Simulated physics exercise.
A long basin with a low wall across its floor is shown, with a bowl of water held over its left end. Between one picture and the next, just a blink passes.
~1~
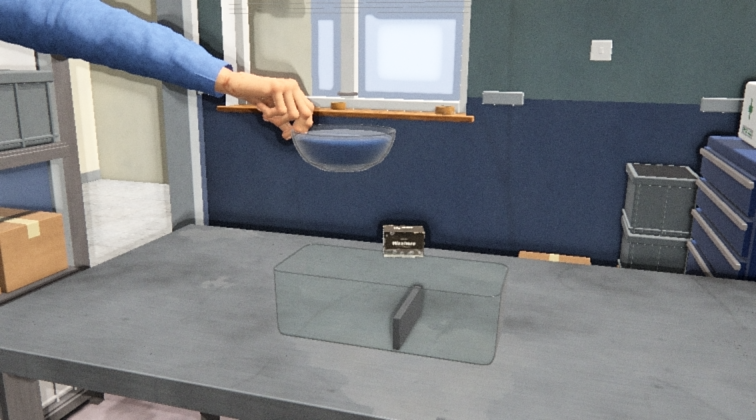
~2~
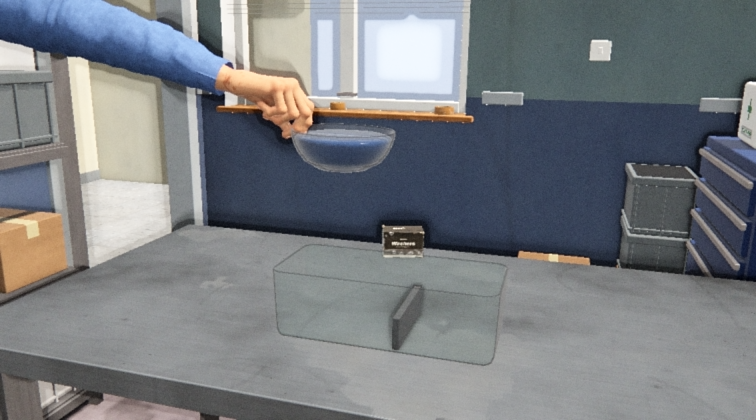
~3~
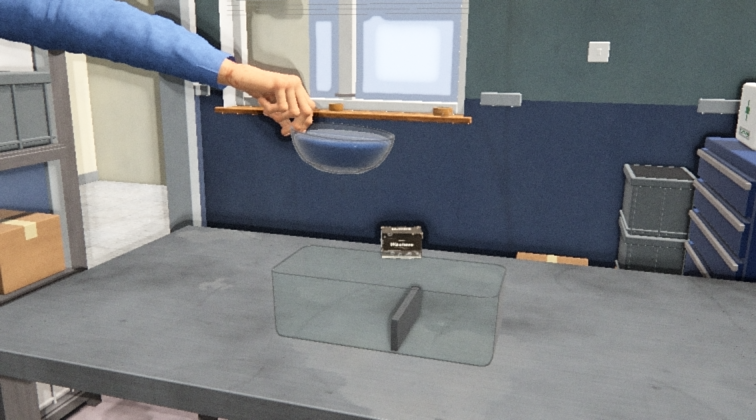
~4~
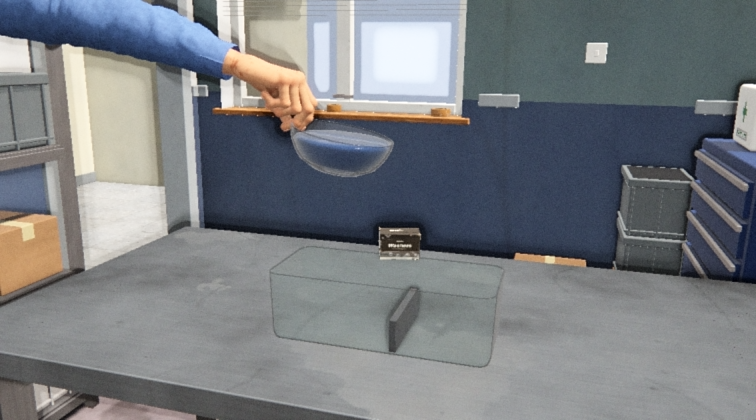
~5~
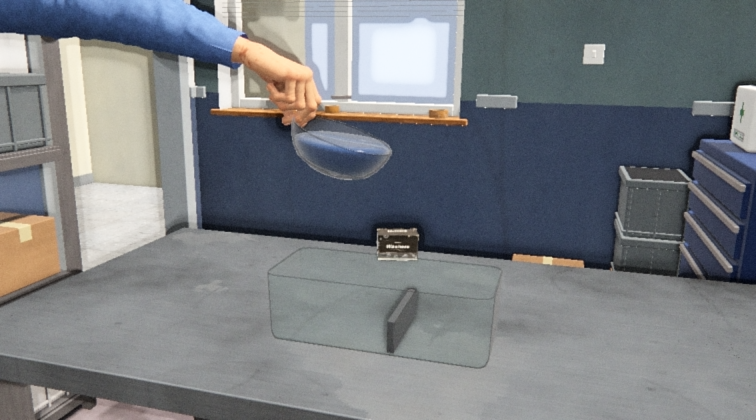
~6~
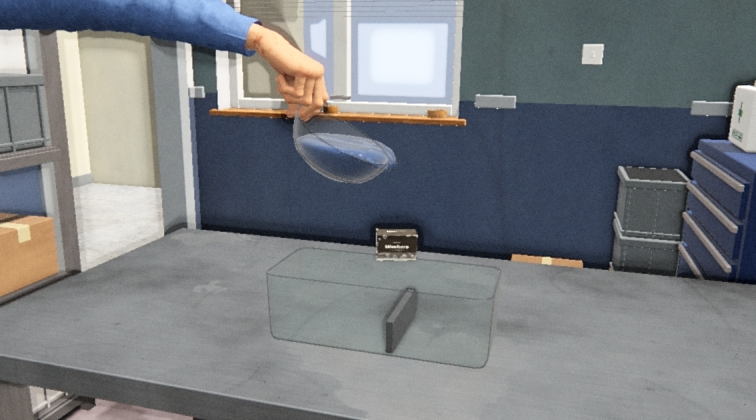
In a workshop, a blue-sleeved arm held a clear bowl of water above the left side of a long glass basin with a low dark wall inside, then gradually tilted the bowl to the right.
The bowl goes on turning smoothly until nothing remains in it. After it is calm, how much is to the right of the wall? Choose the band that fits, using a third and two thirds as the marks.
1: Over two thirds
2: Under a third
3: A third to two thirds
Answer: 1.
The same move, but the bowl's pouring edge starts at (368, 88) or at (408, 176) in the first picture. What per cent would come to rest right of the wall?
About 60 per cent, then about 80 per cent.
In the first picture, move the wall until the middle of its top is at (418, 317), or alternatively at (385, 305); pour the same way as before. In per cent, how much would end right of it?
In turn some 55 and 85 in a hundred.
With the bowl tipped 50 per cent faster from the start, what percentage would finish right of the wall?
Roughly 65 in a hundred.
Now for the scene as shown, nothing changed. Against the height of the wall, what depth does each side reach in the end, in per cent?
About 10 left, about 50 right.
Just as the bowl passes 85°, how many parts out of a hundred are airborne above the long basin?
That works out near 55 percent.
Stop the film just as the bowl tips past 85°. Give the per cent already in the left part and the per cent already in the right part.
0 % left, 35 % right.
A moment on, the bowl is tipped on its side and 10 per cent is still to pour, 1 is left of the wall and 36 right of it.
Next, the bowl is tipped on its side and 0 per cent is still to pour, 17 is left of the wall and 76 right of it.
Then the bowl is tipped on its side and 0 per cent is still to pour, 22 is left of the wall and 76 right of it.
Later the bowl is tipped on its side and 0 per cent is still to pour, 22 is left of the wall and 76 right of it.
At rest 22 per cent lies left of the wall, 76 right of it and 2 outside.
